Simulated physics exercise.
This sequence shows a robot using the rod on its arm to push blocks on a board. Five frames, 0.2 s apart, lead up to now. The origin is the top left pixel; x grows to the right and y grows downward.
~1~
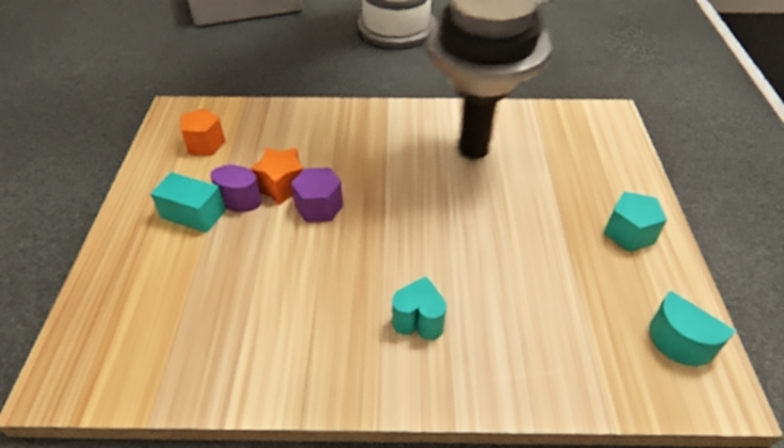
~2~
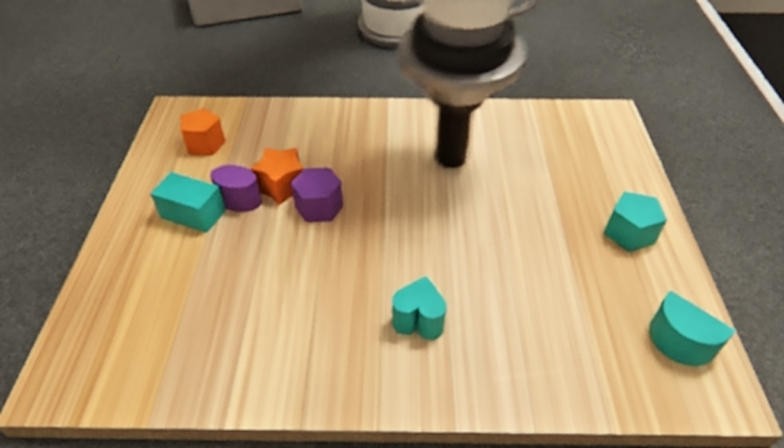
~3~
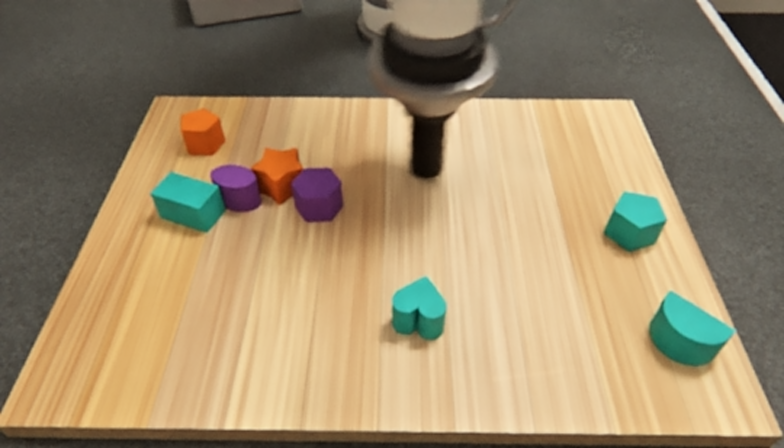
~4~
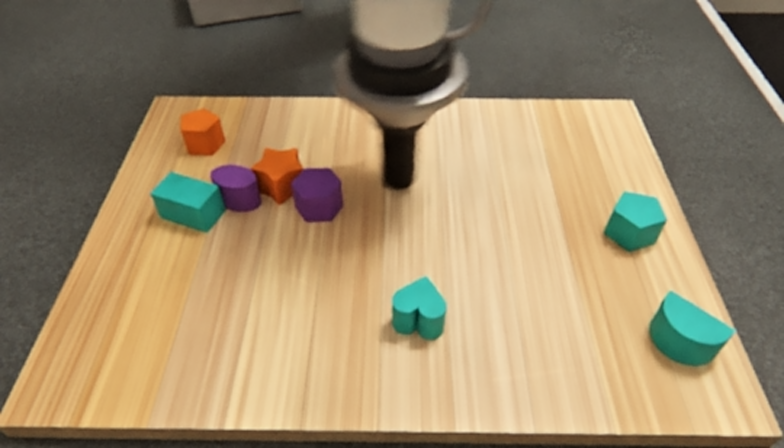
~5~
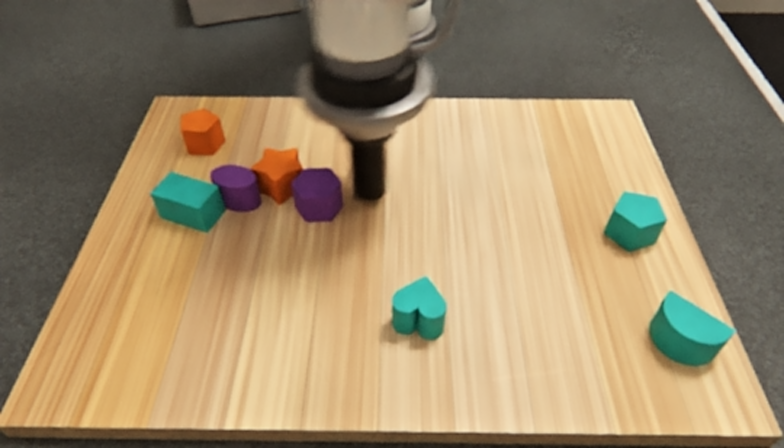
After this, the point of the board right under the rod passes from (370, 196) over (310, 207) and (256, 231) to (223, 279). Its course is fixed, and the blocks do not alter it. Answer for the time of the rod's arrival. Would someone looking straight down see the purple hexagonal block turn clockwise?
I'd say yes.
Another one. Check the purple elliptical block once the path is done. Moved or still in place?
Gets moved.
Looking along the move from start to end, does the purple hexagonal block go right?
That would be a yes.
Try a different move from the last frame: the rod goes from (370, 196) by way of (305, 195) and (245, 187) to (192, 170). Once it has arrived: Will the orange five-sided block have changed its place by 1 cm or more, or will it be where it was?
The result: It moves.
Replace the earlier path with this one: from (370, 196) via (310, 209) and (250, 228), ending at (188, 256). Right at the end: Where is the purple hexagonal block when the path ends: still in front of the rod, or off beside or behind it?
I think it holds its spot in front.
What follows on the original path. One third of the way, rod (308, 199); orange star (272, 161), turned 25° clockwise; purple hexagonal block (266, 195).
Two thirds of the way, rod (254, 224); turquoise oblong (178, 190), turned 15° clockwise; purple elliptical block (222, 172), turned 30° clockwise; orange star (269, 160), turned 30° clockwise; purple hexagonal block (206, 220), turned 15° clockwise.
At the end, rod (220, 272); turquoise oblong (178, 190), turned 15° clockwise; purple elliptical block (222, 172), turned 30° clockwise; orange star (269, 160), turned 30° clockwise; purple hexagonal block (184, 230), turned 45° clockwise.
